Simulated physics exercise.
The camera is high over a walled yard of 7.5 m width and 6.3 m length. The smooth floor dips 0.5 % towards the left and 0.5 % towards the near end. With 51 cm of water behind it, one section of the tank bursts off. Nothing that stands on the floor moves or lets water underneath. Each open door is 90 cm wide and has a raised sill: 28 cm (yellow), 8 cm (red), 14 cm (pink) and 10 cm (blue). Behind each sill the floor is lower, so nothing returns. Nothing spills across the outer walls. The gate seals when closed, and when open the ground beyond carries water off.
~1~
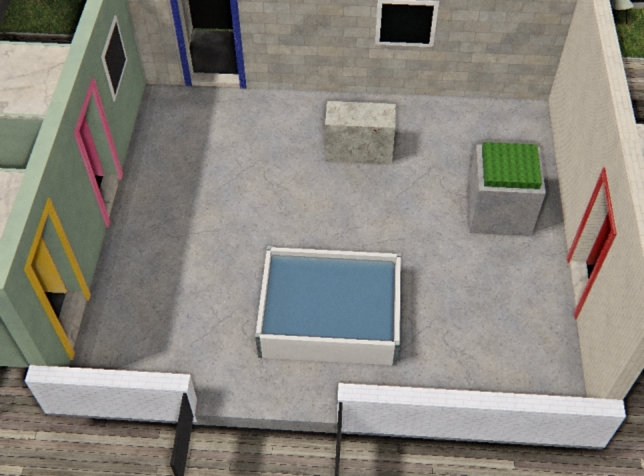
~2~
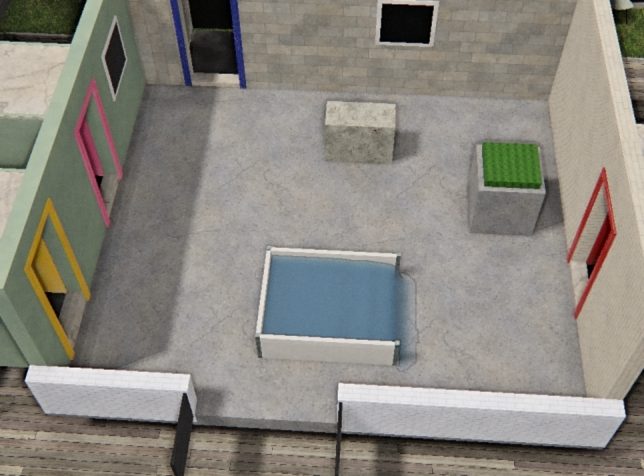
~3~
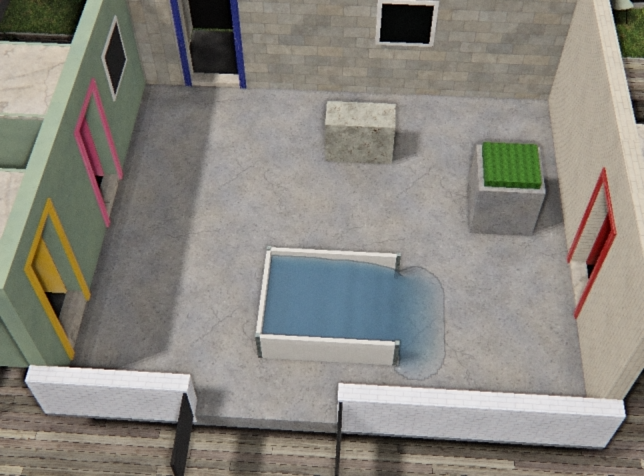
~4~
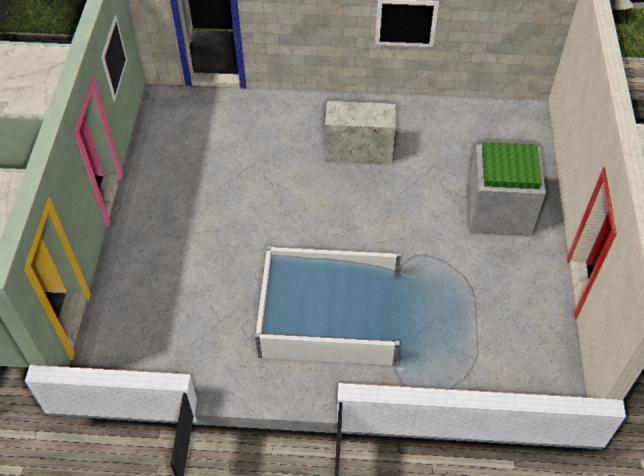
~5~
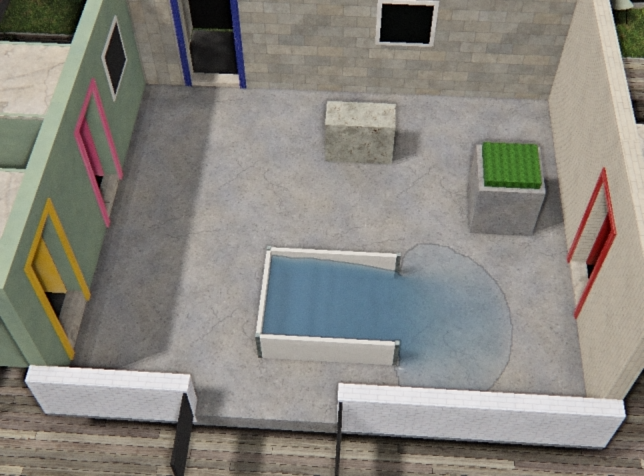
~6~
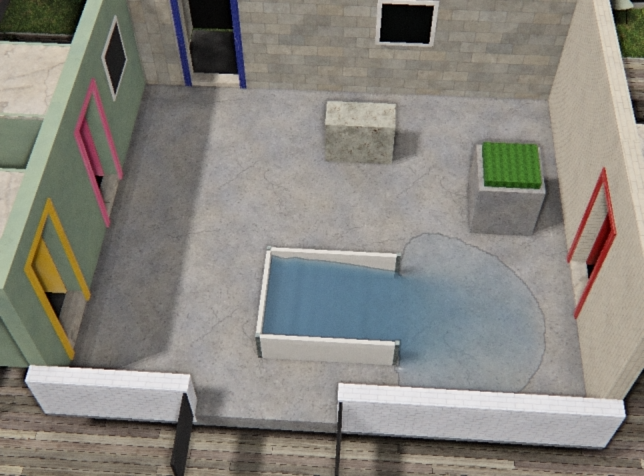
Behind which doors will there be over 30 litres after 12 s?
Within that time: At the yellow door it does not reach the limit; at the red door it passes the limit; at the pink door it stays under the limit; at the blue door it does not reach the limit.
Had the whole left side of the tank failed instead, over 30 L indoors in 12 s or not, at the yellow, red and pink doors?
Against that limit: Yellow below, red not over, pink not over.
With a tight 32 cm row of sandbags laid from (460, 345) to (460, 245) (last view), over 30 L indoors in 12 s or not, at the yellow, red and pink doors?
Against that limit: Yellow below, red not over, pink not over.
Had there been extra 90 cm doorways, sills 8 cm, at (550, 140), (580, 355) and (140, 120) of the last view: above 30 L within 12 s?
In that order: Under, above, not over.
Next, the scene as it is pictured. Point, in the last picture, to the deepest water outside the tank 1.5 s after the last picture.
Near (586, 421).
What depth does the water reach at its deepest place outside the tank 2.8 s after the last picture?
About 18 cm.
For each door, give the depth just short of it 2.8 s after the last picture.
Depths in cm: Yellow 0, red 17, pink 0, blue 0.
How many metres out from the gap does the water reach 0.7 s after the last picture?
Roughly 3.2 m.
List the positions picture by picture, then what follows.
The first picture shows still water, 51 cm deep, in the tank at (330, 297).
In the second picture, the front is at (405, 365), 0.8 m from the gap at (394, 312); 0.3 m2 of floor is under water; 51 cm left at the back of the tank.
In the third picture, the front is at (429, 370), 1.0 m from the gap at (394, 314); 1.0 m2 of floor is under water; 51 cm left at the back of the tank.
In the fourth picture, water pours out at (394, 314) and has run 1.3 m, to (459, 375); typically 8 cm deep outside, 51 cm at the tank's back.
In the fifth picture, water pours out at (394, 314) and has run 1.7 m, to (503, 355); typically 6 cm deep outside, 51 cm at the tank's back.
In the sixth picture, water pours out at (394, 315) and has run 2.2 m, to (539, 343); typically 5 cm deep outside, 45 cm at the tank's back.
Then, 0.7 s after the last picture water covers 20 % of the floor and is deepest (25 cm) near (576, 341); yellow door not reached, red door 16 cm at the sill, 9 L in, pink door not reached, blue door not reached.
Then, 1.5 s after the last picture water covers 20 % of the floor and is deepest (32 cm) near (586, 421); yellow door not reached, red door 21 cm at the sill, 52 L in, pink door not reached, blue door not reached.
Then, 2.8 s after the last picture water covers 25 % of the floor and is deepest (18 cm) near (567, 270); yellow door not reached, red door 17 cm at the sill, 118 L in, pink door not reached, blue door not reached.
Then, 6.3 s after the last picture water covers 60 % of the floor and is deepest (8 cm) near (417, 411); yellow door not reached, red door 6 cm at the sill, 149 L in, pink door not reached, blue door not reached.
Then, 11.3 s after the last picture water covers 90 % of the floor and is deepest (6 cm) near (405, 354); yellow door 3 cm at the sill, 0 L in, red door 3 cm at the sill, 149 L in, pink door 5 cm at the sill, 0 L in, blue door 1 cm at the sill, 0 L in.
